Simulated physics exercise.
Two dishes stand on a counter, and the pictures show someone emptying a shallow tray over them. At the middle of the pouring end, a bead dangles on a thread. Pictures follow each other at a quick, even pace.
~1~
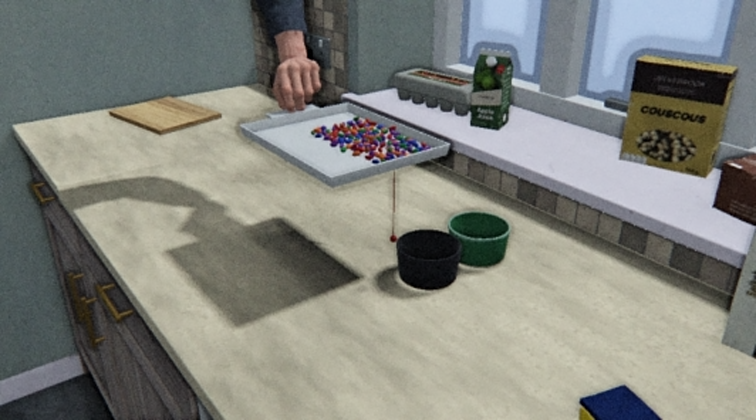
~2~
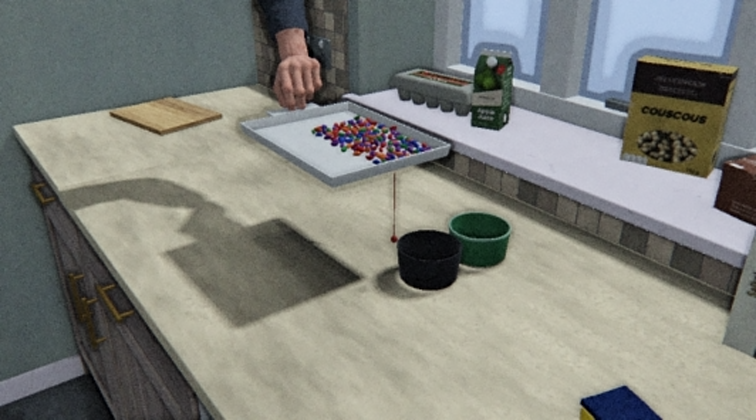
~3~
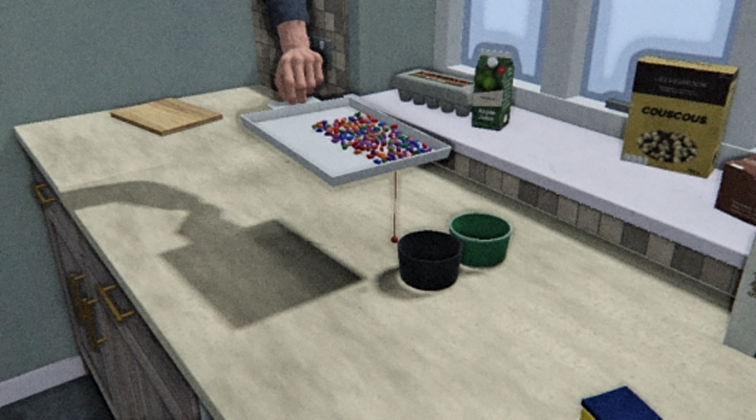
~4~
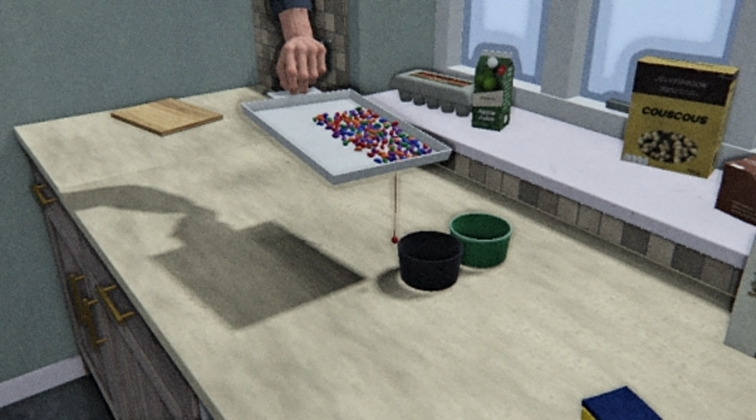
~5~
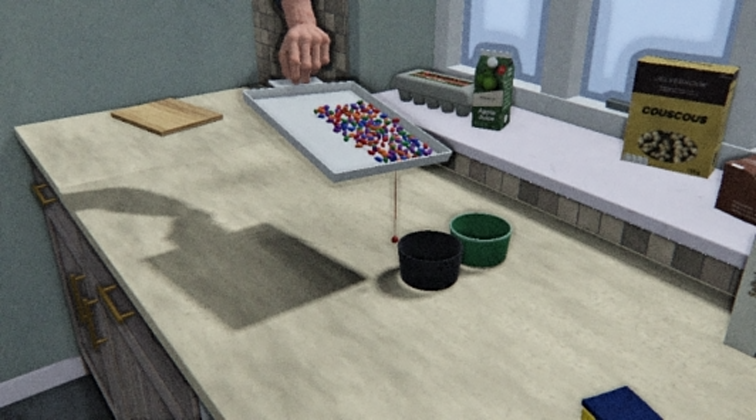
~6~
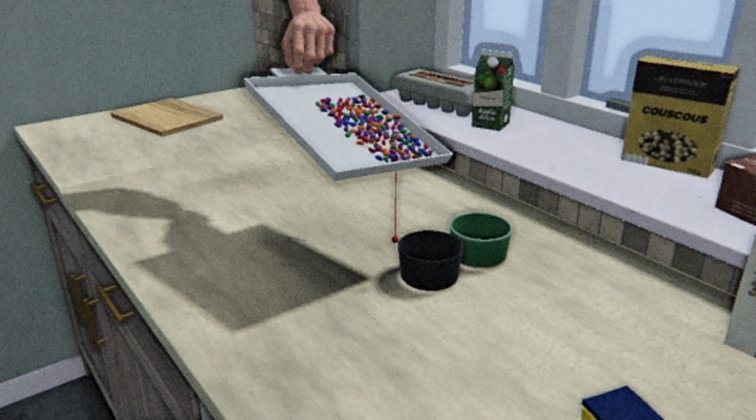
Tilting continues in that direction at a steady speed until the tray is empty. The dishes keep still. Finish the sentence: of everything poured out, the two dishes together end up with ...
They end up with the majority of it.
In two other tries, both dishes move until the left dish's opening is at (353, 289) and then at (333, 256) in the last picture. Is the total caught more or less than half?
In the first position a minority, in the second a minority.
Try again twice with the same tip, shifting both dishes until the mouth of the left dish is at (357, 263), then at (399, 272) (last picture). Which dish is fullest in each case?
The first try: The right-side dish. The second: The right-side dish.
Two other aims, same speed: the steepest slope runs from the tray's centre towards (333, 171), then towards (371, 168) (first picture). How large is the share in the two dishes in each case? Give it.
I'd expect around 0 in a hundred first and around 10 in a hundred second.
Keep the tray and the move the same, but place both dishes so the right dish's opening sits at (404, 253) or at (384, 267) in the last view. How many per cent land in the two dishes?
I'd expect some 20 percent, and then some 0 percent.
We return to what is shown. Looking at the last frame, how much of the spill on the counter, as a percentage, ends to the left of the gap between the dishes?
Looks like close to 80 per cent of it.
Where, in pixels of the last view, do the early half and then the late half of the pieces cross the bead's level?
The opening part goes through (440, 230); what follows goes through (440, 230).
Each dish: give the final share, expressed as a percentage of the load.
Left dish: Around 60 in a hundred; right dish: Around 20 in a hundred.
Just after the last frame, tray tipped steeply; every one on the tray.
A moment on, tray tipped right over; almost all on the tray; just a few in the air.
Further on, tray tipped past a quarter turn; roughly two thirds in the left dish; about a tenth in the right dish; roughly a quarter outside both.
When it is over, tray tipped past a quarter turn; roughly two thirds in the left dish; about a tenth in the right dish; roughly a quarter outside both.
